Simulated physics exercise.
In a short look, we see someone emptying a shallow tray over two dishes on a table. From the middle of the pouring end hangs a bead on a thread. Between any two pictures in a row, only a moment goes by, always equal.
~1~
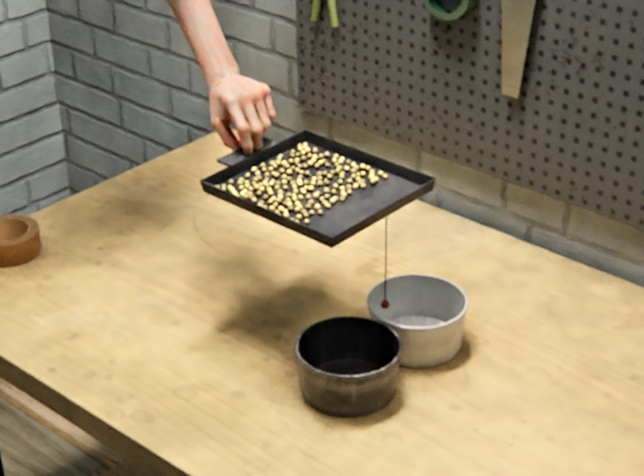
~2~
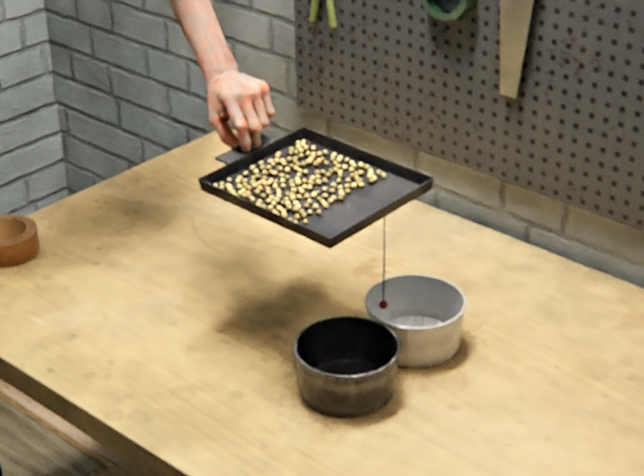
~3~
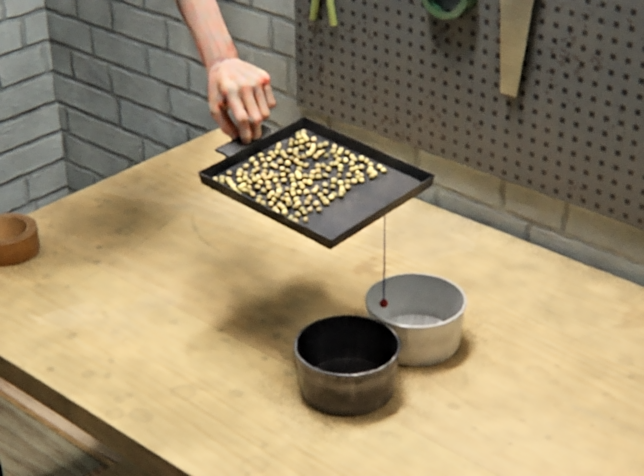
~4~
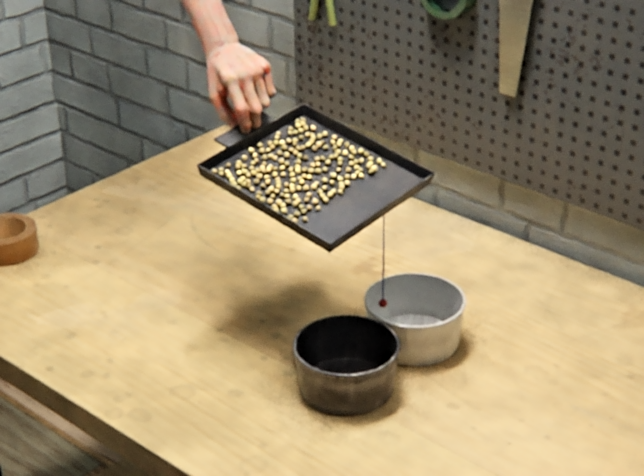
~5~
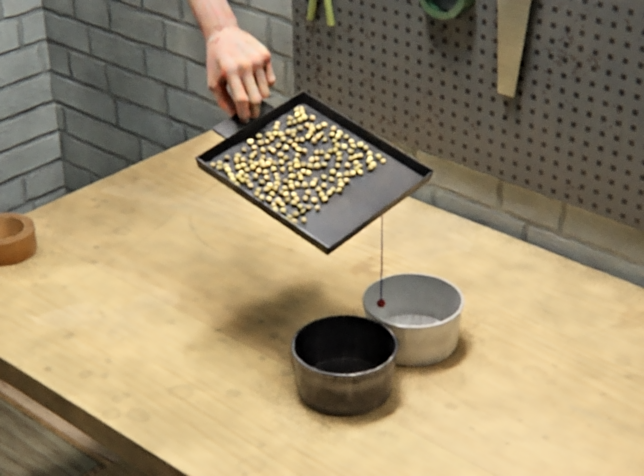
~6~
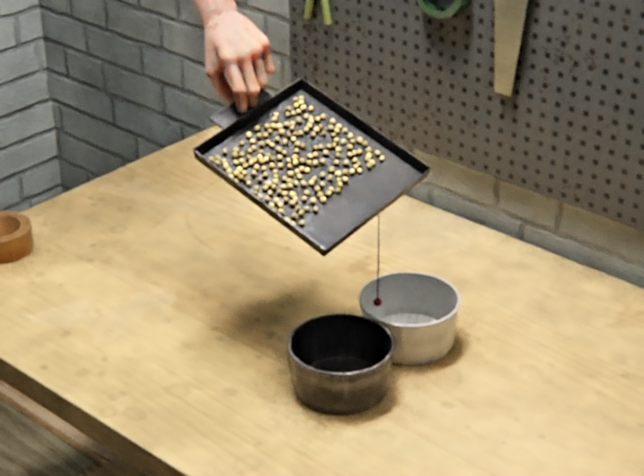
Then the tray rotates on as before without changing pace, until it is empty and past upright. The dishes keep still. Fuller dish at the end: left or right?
The larger heap is bound to sit in the left dish there.
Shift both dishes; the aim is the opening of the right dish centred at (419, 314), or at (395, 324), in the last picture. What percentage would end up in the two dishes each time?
Around 80 then around 50 per cent.
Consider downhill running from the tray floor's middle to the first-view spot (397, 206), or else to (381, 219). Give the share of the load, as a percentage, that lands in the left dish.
In order, some 0 % and some 40 %.
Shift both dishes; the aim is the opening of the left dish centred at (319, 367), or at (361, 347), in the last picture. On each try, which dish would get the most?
In the first try it's the left-side dish, and in the second it's the left-side dish.
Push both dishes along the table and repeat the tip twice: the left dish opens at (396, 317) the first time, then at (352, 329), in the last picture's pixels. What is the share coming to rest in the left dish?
Trial 1: 0 percent; trial 2: 80 percent.
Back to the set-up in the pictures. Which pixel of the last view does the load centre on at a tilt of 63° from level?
Around (329, 247).
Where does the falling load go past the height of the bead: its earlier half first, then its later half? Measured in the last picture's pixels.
It goes through near (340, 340) first, then near (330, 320).
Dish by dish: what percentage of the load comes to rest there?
Roughly 100 in a hundred end in the left dish and roughly 0 in a hundred in the right dish.
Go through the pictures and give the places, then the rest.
In the first frame, corners of the pouring end near (332, 236) and (433, 178), level; middle of the load near (300, 184), soya beans; left dish near (388, 383); right dish near (456, 335); bead on its thread near (385, 305).
In the second frame, corners of the pouring end near (330, 237) and (431, 178), level; middle of the load near (298, 183).
In the third frame, corners of the pouring end near (331, 238) and (432, 175), tipped barely, lowest at the left corner; middle of the load near (299, 177).
In the fourth frame, corners of the pouring end near (330, 241) and (431, 173), tipped a little, lowest at the left corner; middle of the load near (298, 171).
In the fifth frame, corners of the pouring end near (328, 245) and (430, 171), tipped clearly, lowest at the left corner; middle of the load near (297, 166).
In the sixth frame, corners of the pouring end near (325, 247) and (428, 168), tipped clearly, lowest at the left corner; middle of the load near (296, 162), all but a few on the move; left dish near (381, 380); right dish near (448, 333).
Shortly afterwards, tray tipped steeply; the bulk on the tray; a little in the left dish; only a few outside both; near a quarter in the air.
Next, tray tipped past a quarter turn; near half on the tray; near a third in the left dish; only a few outside both; a little in the air.
Some moments later, tray tipped past a quarter turn; all but a few in the left dish; only a few outside both.
In the end, tray tipped past a quarter turn; all but a few in the left dish; none at all in the right dish; only a few outside both.
